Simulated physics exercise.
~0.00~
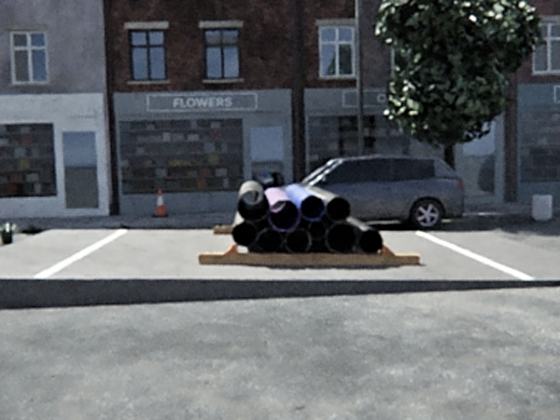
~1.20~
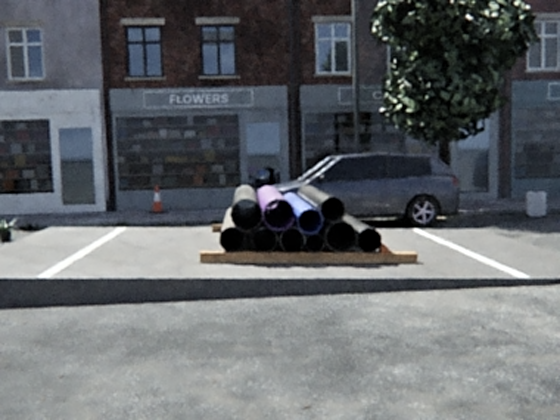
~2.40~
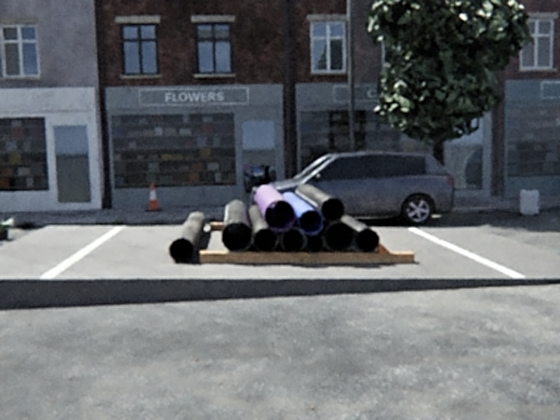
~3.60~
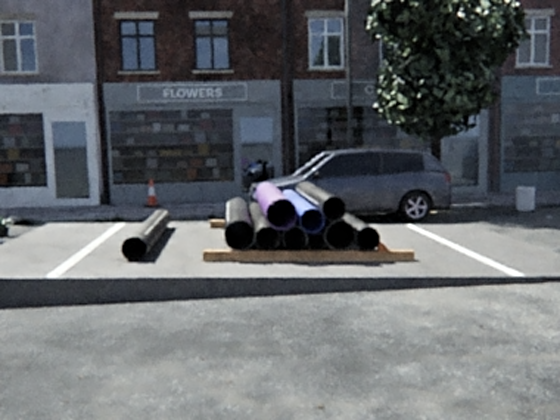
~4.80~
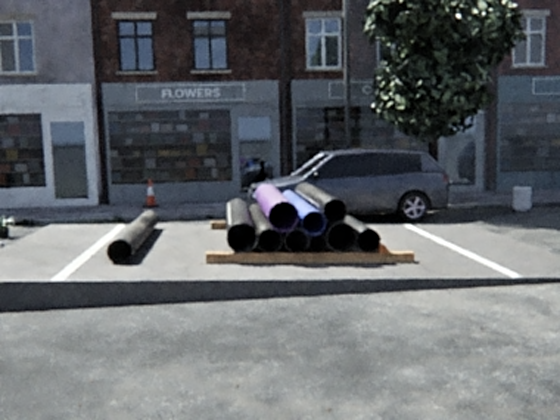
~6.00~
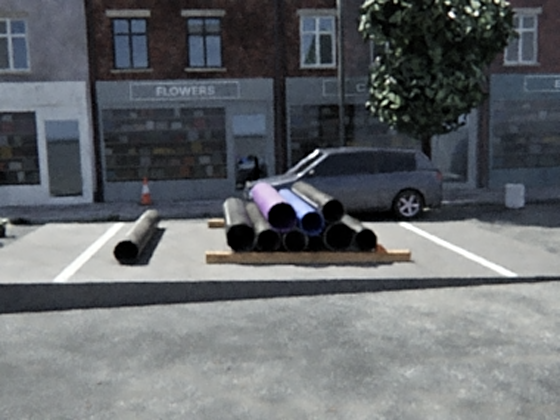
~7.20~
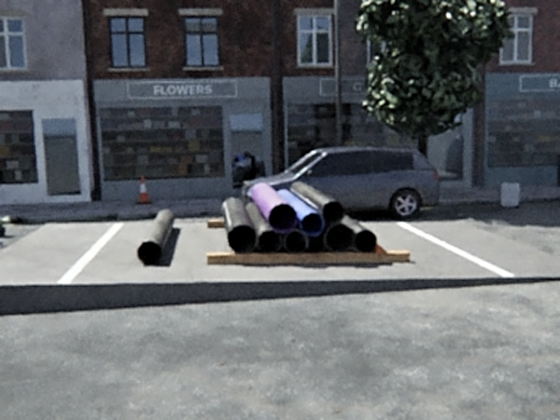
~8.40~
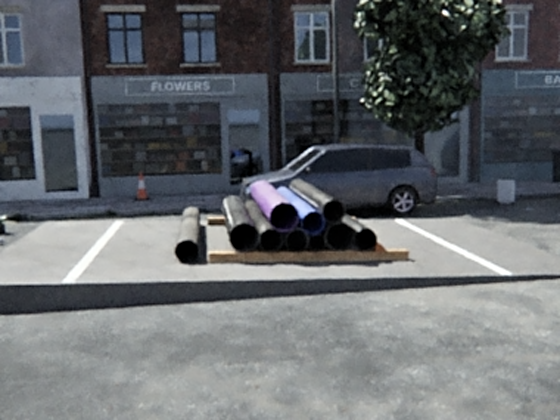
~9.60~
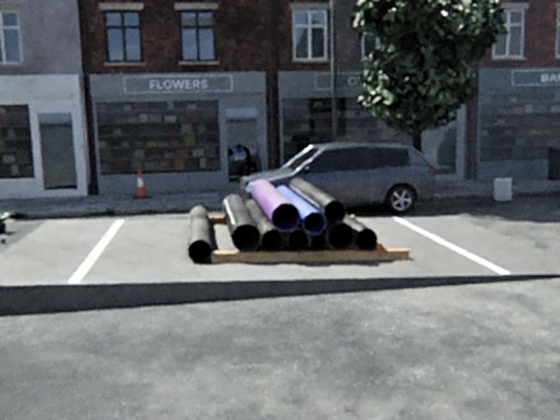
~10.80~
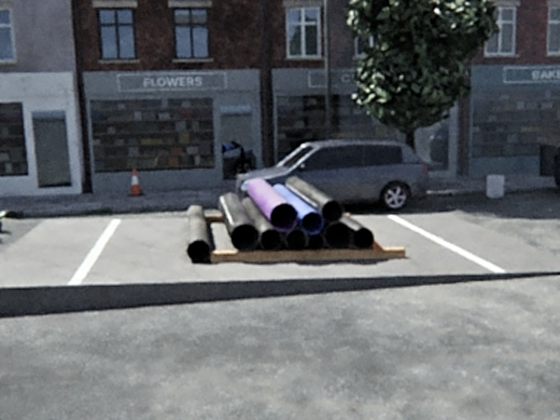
A black pipe rolls left off the settling stack, then rolls back to rest beside it.
